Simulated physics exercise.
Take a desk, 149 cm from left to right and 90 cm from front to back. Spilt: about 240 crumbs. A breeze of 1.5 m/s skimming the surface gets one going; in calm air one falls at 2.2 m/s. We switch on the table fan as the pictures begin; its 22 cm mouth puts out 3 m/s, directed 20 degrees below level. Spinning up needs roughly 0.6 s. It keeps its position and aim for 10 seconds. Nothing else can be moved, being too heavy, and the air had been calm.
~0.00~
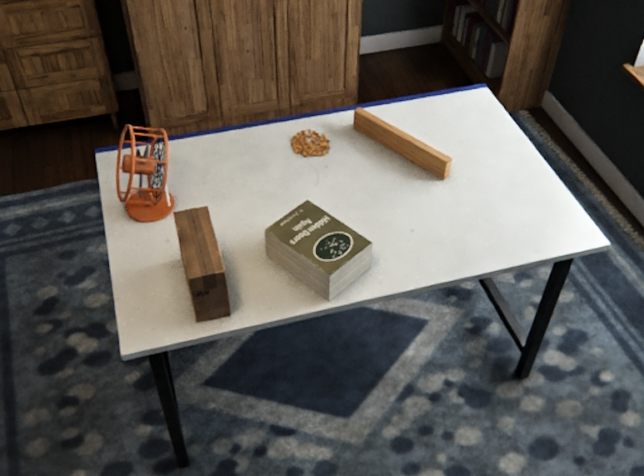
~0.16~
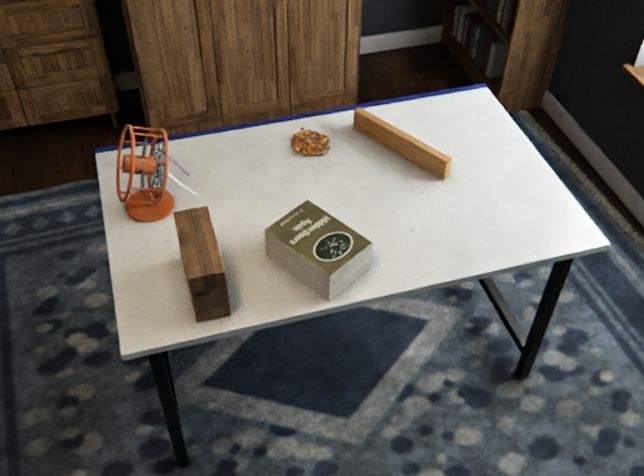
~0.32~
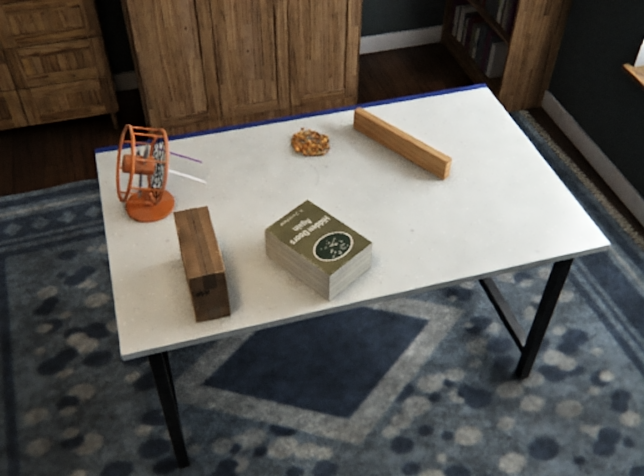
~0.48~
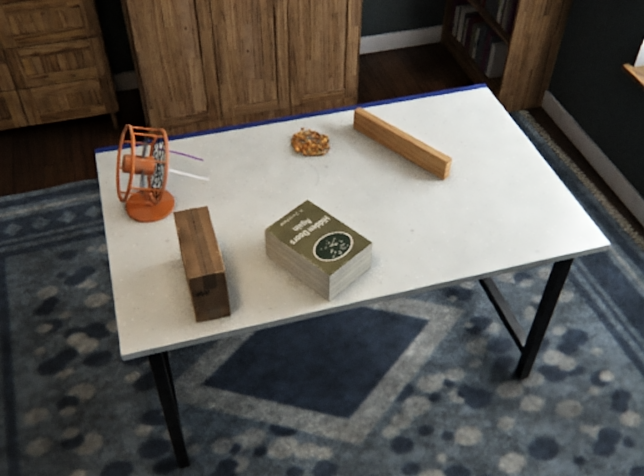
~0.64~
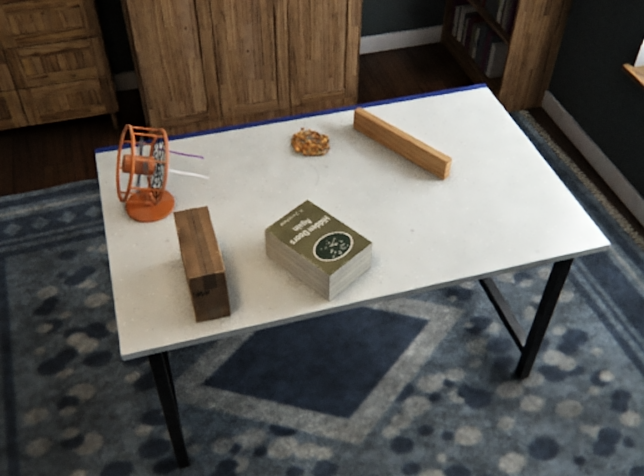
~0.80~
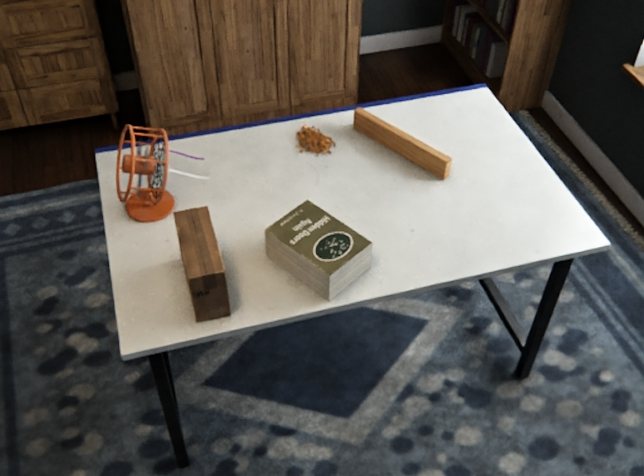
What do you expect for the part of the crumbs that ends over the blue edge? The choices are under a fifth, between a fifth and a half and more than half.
The amount that finishes over the blue edge is more than one half of the lot.
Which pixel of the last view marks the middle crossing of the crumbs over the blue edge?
The middle of the crossings lies near (357, 105) in the last picture.
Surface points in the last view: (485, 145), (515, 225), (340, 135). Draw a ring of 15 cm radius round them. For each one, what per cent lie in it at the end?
0 %, 0 %, 30 %.
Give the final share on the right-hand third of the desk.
Roughly 0 %.
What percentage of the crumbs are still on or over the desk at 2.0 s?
Roughly 30 per cent.
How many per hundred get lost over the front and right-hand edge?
About 0 % front, about 0 % right-hand.
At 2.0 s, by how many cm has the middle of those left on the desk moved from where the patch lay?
I'd say close to 20 cm.
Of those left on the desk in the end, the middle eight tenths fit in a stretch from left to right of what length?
Looks like some 0 cm to me.
After 2.0 s, 21 % are on the move or not yet settled, 68 % are over the blue edge; the middle of those still in play is near (359, 129).
After 3.2 s, 15 % are on the move or not yet settled, 71 % are over the blue edge; the middle of those still in play is near (359, 130).
After 5.5 s, 13 % are on the move or not yet settled, 72 % are over the blue edge; the middle of those still in play is near (360, 130).
After 10.0 s, at the end, 73 % are over the blue edge; the middle of those still in play is near (360, 131).
